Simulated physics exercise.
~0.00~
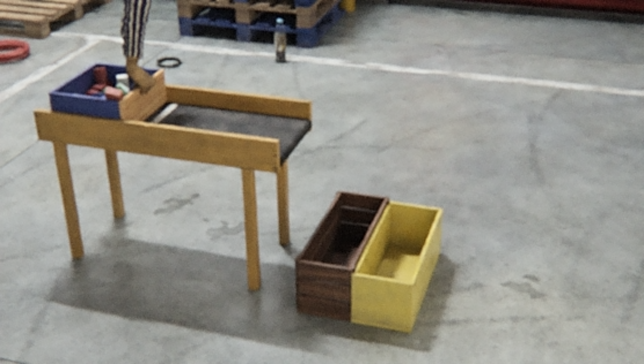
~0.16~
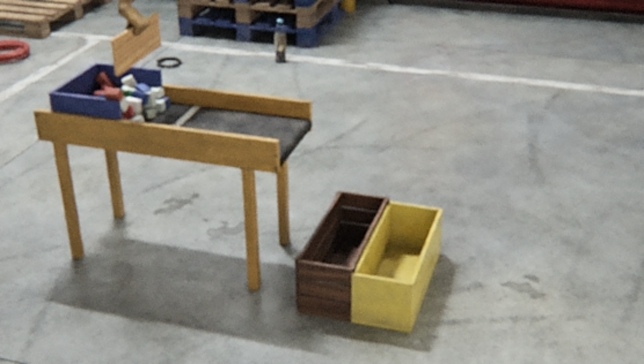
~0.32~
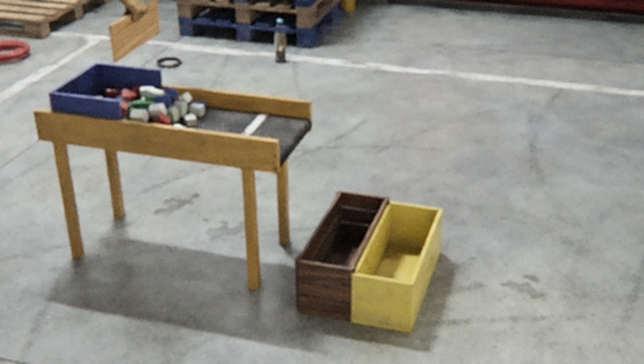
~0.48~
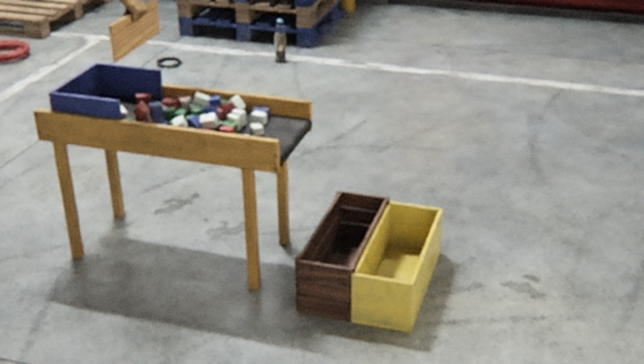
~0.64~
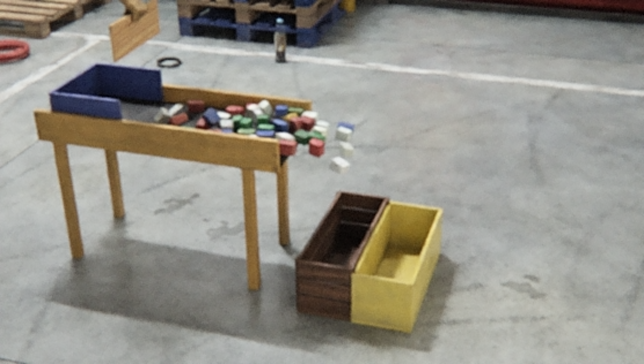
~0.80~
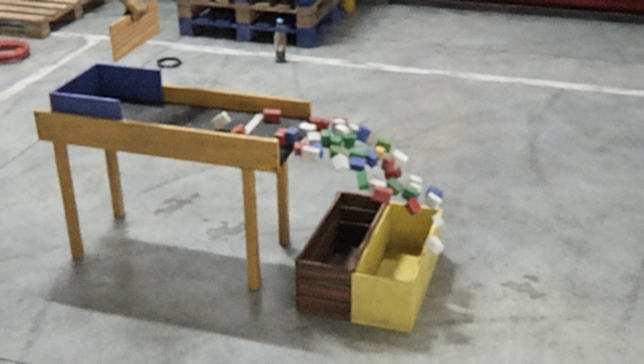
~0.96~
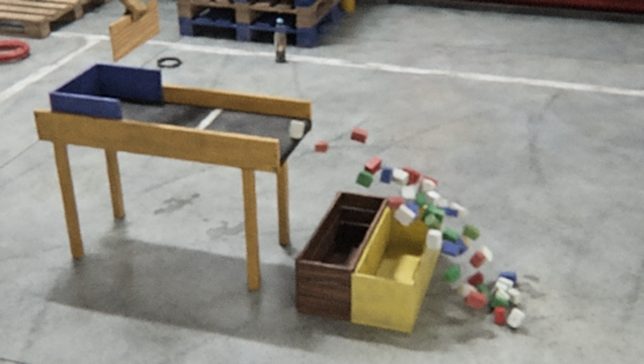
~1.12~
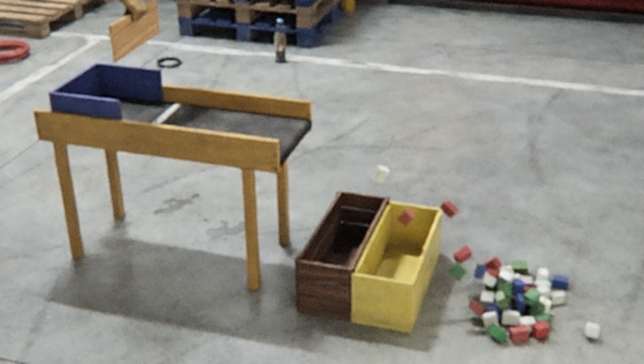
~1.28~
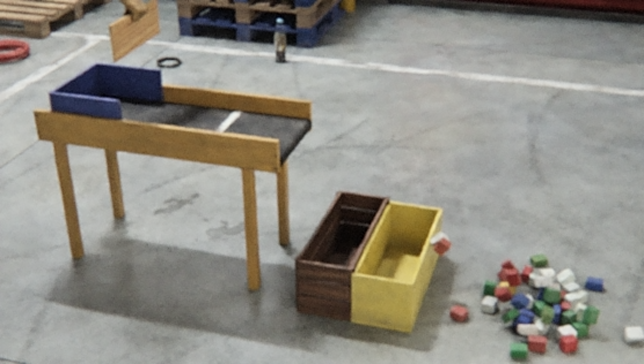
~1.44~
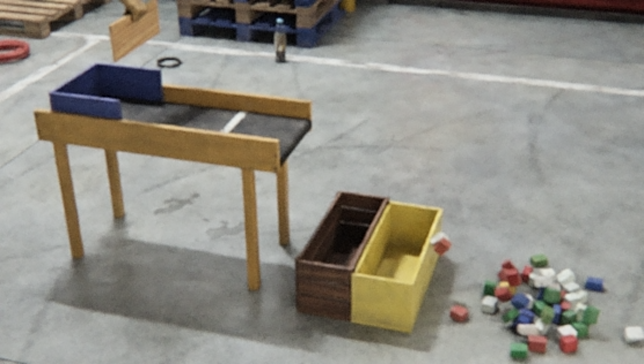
Colorful toy bricks spilled from a blue pen after a wooden gate lifted, rode a dark belt to the right, and flew off its end, passing over a brown box and a yellow tub before settling scattered on the floor beyond them.
